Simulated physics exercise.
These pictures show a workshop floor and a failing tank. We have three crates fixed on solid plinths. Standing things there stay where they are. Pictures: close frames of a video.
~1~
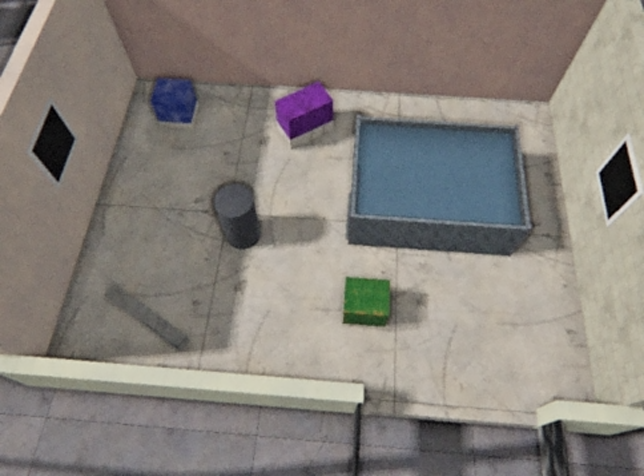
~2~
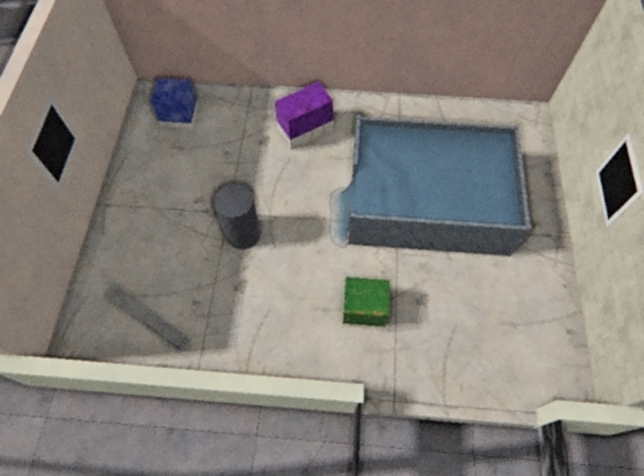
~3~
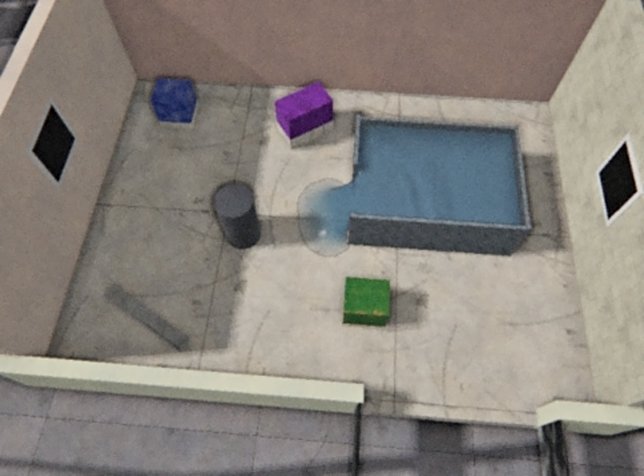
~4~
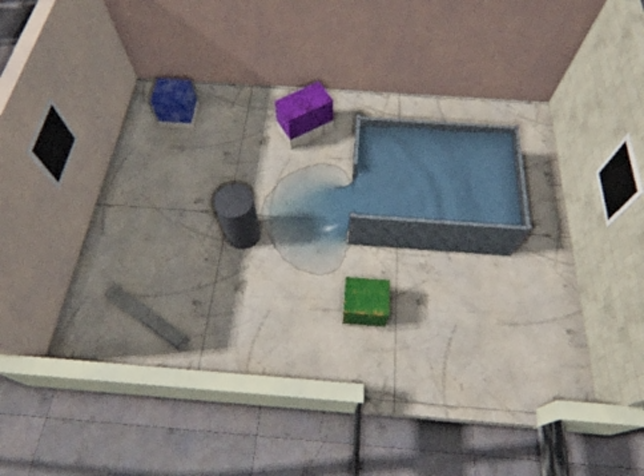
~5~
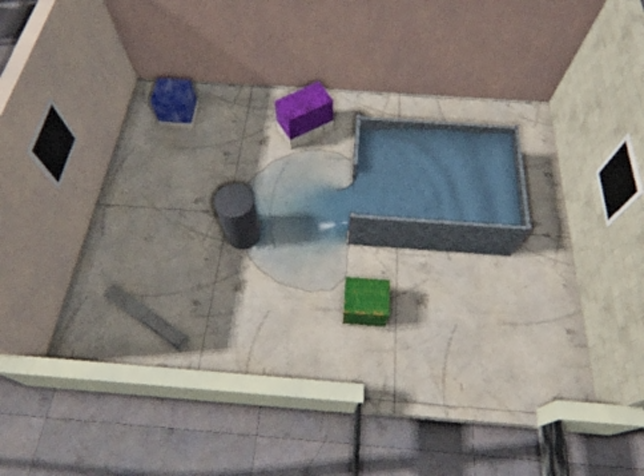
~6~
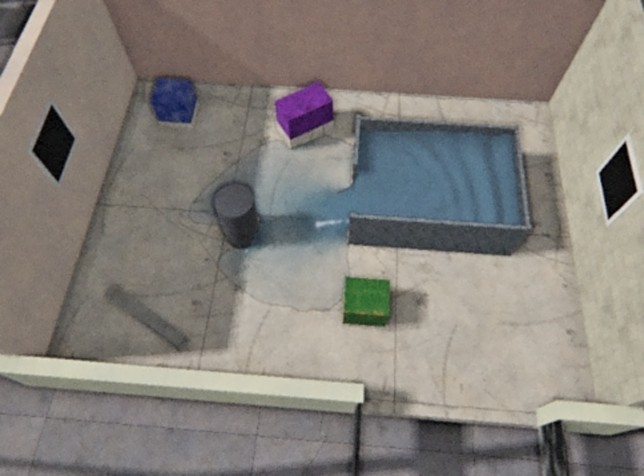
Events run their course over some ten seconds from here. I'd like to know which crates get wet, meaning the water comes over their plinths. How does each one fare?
The blue crate does get wet. The purple crate does not get wet. The green crate does get wet.
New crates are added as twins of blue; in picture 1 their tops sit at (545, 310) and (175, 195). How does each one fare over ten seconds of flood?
One after the other: Stays untouched, is flooded.
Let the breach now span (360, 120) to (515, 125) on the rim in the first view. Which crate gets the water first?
Answer: The purple one.
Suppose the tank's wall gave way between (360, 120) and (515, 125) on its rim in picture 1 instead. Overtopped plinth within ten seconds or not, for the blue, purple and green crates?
Crate by crate: Blue - hit; purple - hit; green - hit.
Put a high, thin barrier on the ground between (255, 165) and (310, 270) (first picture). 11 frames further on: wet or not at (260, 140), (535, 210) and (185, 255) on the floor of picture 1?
Taking the three spots in order: Soaked, spared, spared.
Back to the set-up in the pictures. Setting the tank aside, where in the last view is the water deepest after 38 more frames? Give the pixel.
Roughly (170, 377).
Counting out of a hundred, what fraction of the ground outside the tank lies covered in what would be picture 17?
Estimate: Some 50 in a hundred.
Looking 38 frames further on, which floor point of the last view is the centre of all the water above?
About (275, 207).
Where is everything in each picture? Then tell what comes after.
The first frame shows the open tank at (437, 172) is whole and still.
In the second frame, the front is at (342, 192), out from the gap at (354, 207).
In the third frame, the front is at (305, 198), out from the gap at (354, 209).
In the fourth frame, the front is at (267, 206), out from the gap at (354, 210).
In the fifth frame, water pours out at (354, 210) and has run to a hidden place.
In the sixth frame, the front is at (194, 216), out from the gap at (354, 210).
A moment on, water covers 35 % of the floor; the blue crate water round its plinth, the purple crate water round its plinth, the green crate water round its plinth.
Next, water covers 50 % of the floor; the blue crate water round its plinth, the purple crate water round its plinth, the green crate water round its plinth.
Then, water covers 55 % of the floor; the blue crate water round its plinth, the purple crate water round its plinth, the green crate water round its plinth.
Later, water covers 75 % of the floor; the blue crate water round its plinth, the purple crate water round its plinth, the green crate water round its plinth.
In the end, water covers 95 % of the floor; the blue crate was topped, the purple crate stayed above the water, the green crate was topped.
